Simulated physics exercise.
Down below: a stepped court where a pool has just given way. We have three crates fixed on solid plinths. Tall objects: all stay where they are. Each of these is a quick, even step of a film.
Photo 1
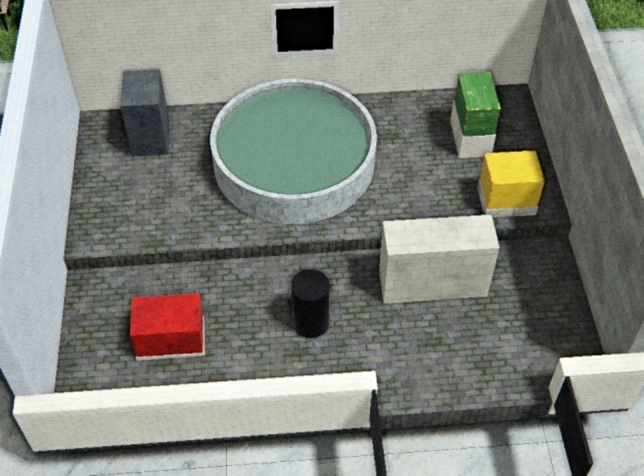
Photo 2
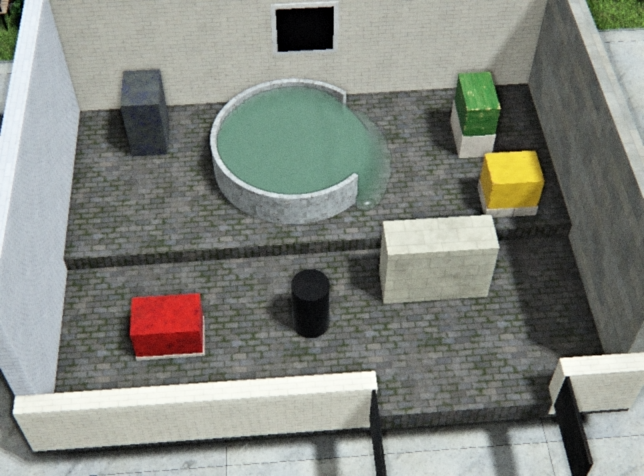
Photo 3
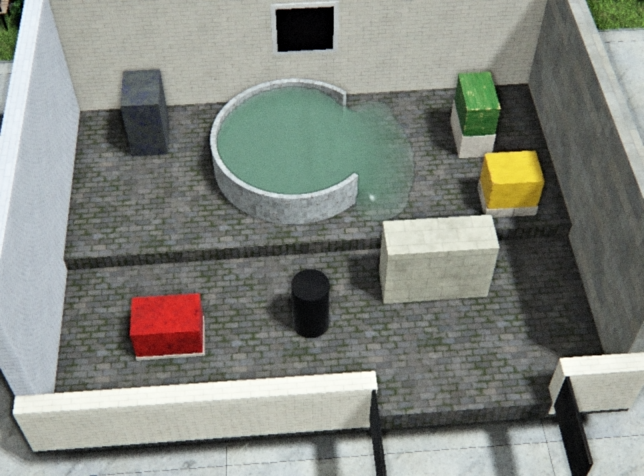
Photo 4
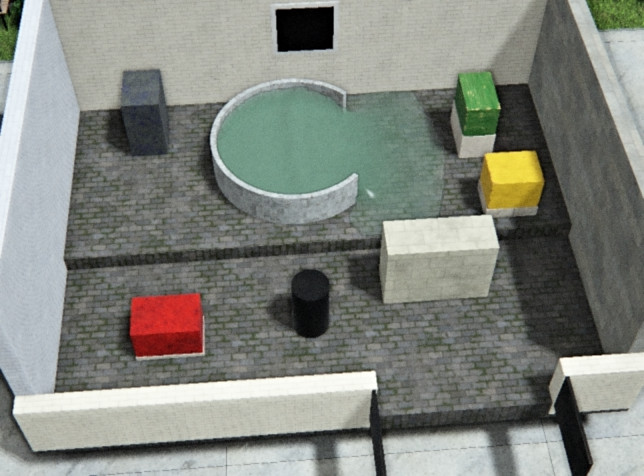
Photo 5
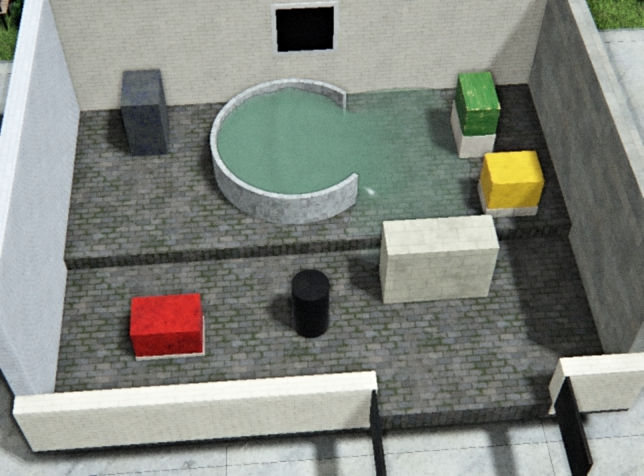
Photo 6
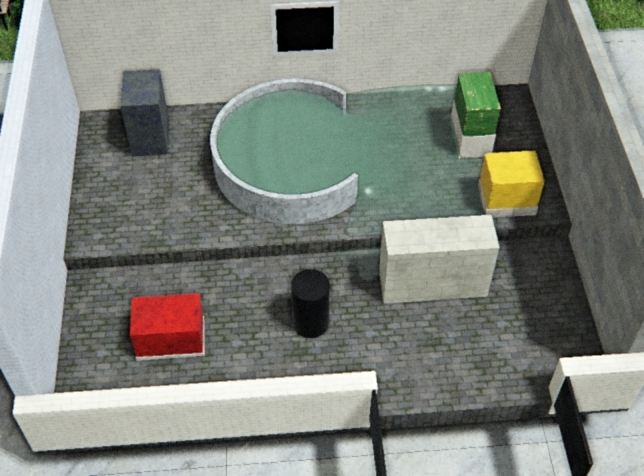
Walled stepped courtyard with a round pool, its right side opening and green water spreading across the upper paving toward green and yellow blocks.
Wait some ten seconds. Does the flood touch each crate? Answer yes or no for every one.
Yellow crate: Yes; green crate: No; red crate: Yes.
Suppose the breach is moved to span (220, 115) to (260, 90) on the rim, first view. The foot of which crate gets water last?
The one in yellow, by my reading.
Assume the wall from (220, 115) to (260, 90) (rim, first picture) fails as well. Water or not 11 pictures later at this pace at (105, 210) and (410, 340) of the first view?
I'd expect the first point to be reached and the second point to stay dry.
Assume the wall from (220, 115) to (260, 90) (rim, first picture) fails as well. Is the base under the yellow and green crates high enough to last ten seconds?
The yellow crate is untouched and the green crate is untouched.
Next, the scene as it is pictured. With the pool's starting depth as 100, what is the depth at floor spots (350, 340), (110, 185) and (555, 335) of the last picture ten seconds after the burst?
Around 10, 2 and 14 %.
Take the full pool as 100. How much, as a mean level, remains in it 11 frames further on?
Estimate: Close to 44 %.
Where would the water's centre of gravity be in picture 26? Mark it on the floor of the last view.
At about (417, 176).
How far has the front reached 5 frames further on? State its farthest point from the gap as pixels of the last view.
Close to (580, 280), I think.
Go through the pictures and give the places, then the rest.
In the first frame, still water in the pool at (294, 139).
In the second frame, the front is at (357, 204), out from the gap at (370, 151).
In the third frame, water pours out at (370, 152) and has run to (367, 216).
In the fourth frame, water pours out at (370, 153) and has run to (406, 93).
In the fifth frame, water pours out at (370, 153) and has run to (435, 91).
In the sixth frame, water pours out at (370, 153) and has run to a hidden place.
A moment on, water covers 25 % of the floor; the yellow crate water round its plinth, the green crate water round its plinth, the red crate not reached.
Next, water covers 30 % of the floor; the yellow crate water round its plinth, the green crate water round its plinth, the red crate not reached.
Then, water covers 40 % of the floor; the yellow crate water round its plinth, the green crate water round its plinth, the red crate not reached.
Later, water covers 70 % of the floor; the yellow crate water round its plinth, the green crate water round its plinth, the red crate water round its plinth.
In the end, water covers 80 % of the floor; the yellow crate was topped, the green crate stayed above the water, the red crate was topped.
